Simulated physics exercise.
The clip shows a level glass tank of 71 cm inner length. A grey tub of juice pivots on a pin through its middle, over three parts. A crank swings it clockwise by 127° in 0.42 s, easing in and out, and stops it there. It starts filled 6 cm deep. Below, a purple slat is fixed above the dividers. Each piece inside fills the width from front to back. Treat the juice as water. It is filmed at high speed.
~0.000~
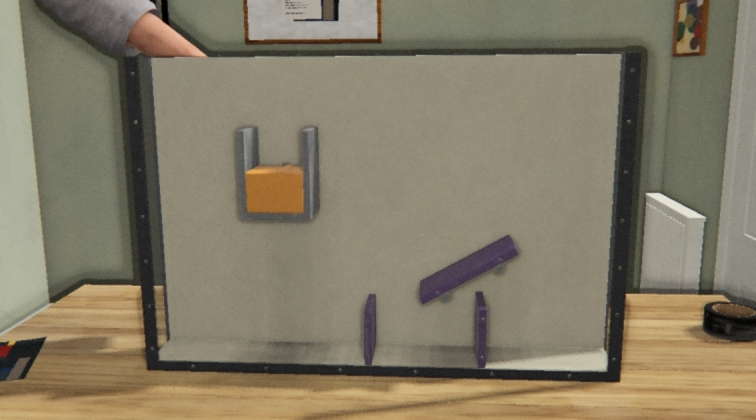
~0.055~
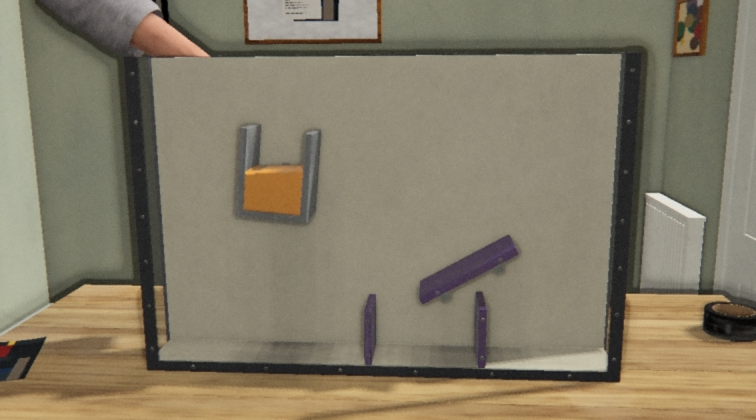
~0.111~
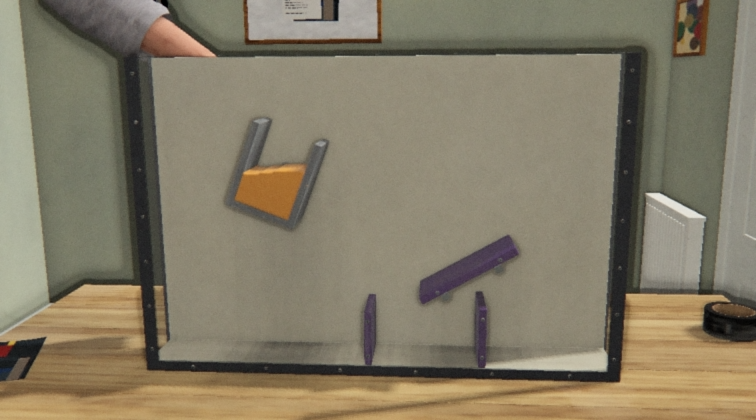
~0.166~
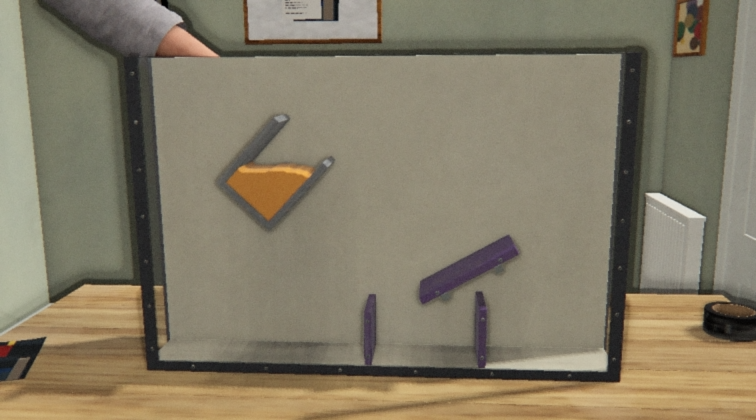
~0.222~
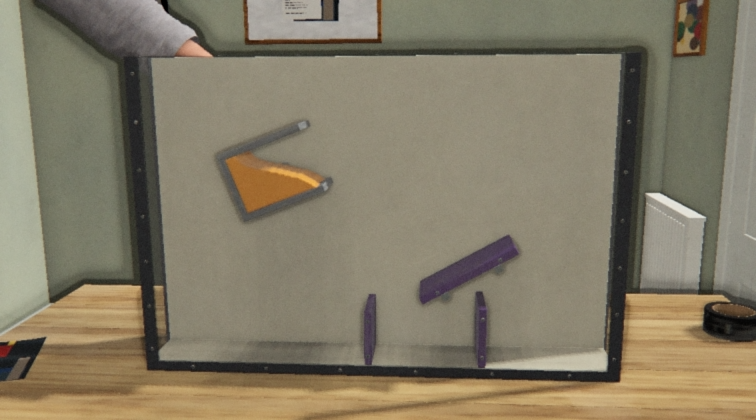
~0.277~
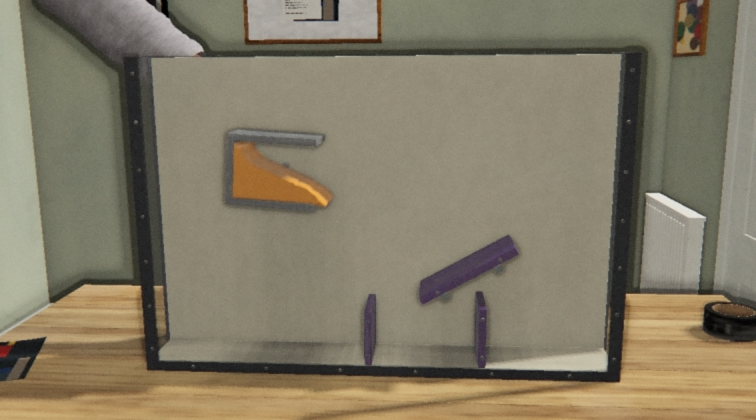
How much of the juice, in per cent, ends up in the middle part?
About 5 per cent.
After 0.49 s 61 per cent has yet to come down; below, left 39, middle 0, right 0.
After 0.75 s 9 per cent has yet to come down; below, left 90, middle 1, right 0.
After 1.10 s 1 per cent has yet to come down; below, left 95, middle 4, right 0.
In the end the left part holds 95, the middle 5 and the right 0 per cent.
